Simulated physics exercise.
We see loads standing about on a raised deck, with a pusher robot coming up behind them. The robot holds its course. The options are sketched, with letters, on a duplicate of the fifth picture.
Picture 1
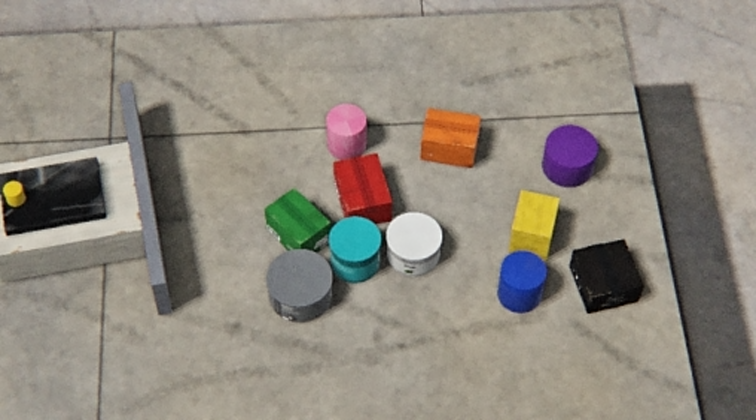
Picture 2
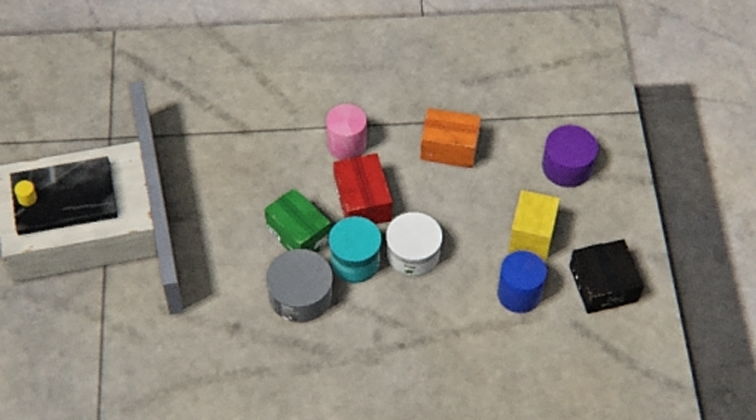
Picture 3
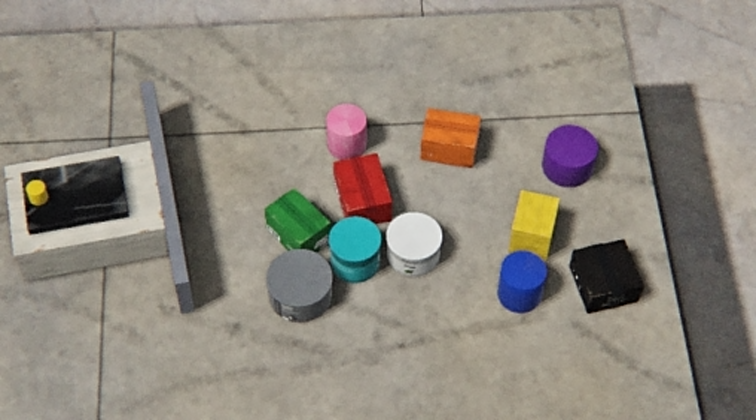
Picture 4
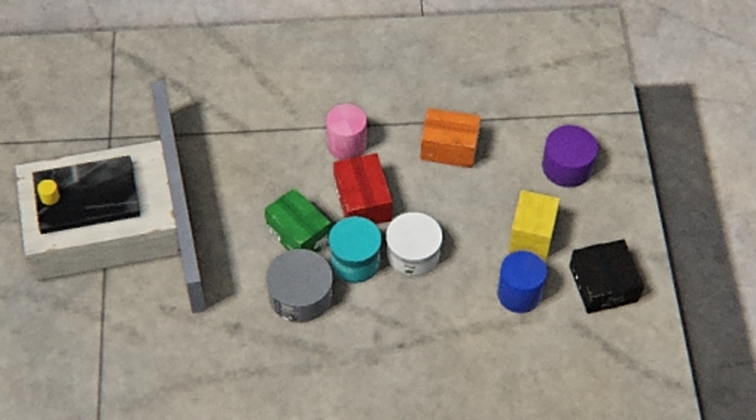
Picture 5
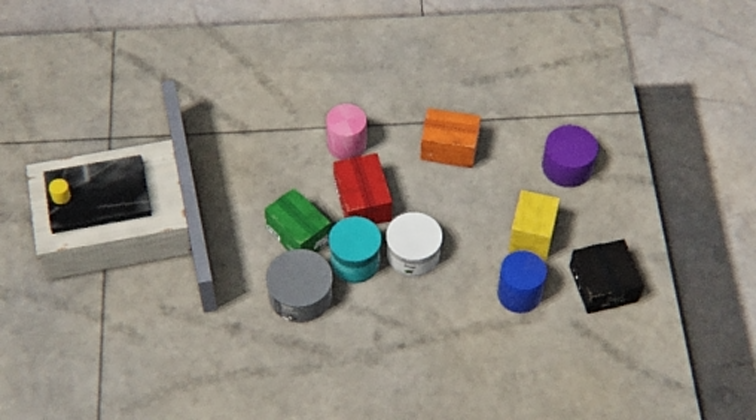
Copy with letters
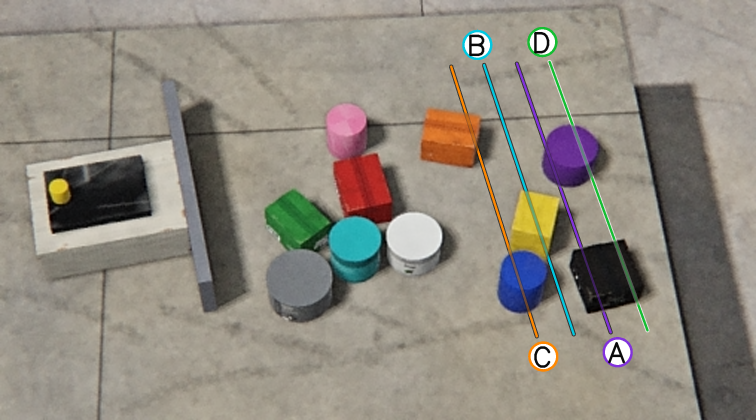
A pusher robot with an upright grey blade on its front starts at the left edge of a stone-like deck, facing a scattered group of colourful boxes and cylinders. It creeps steadily rightward, narrowing the gap to the green box and grey cylinder, while all the loads stay still.
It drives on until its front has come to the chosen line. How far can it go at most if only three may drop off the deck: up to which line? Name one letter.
No farther than A.
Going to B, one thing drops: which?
The yellow crate goes over.
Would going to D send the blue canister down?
No.
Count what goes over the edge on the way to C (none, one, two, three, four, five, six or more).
By then, none.
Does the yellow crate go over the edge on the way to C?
By then, no.
On the copy, A at (561, 190); B at (526, 192); C at (492, 194); D at (596, 188).
On A. First, robot (241, 185); grey pail (383, 280); white pail (458, 231).
Then, robot (377, 178); yellow crate (631, 225); white pail (585, 214).
Finally, robot (484, 172); yellow crate over the edge; white pail over the edge; two fallen.
By contrast, B is within the limit but short; C is within the limit but short; D drops five.
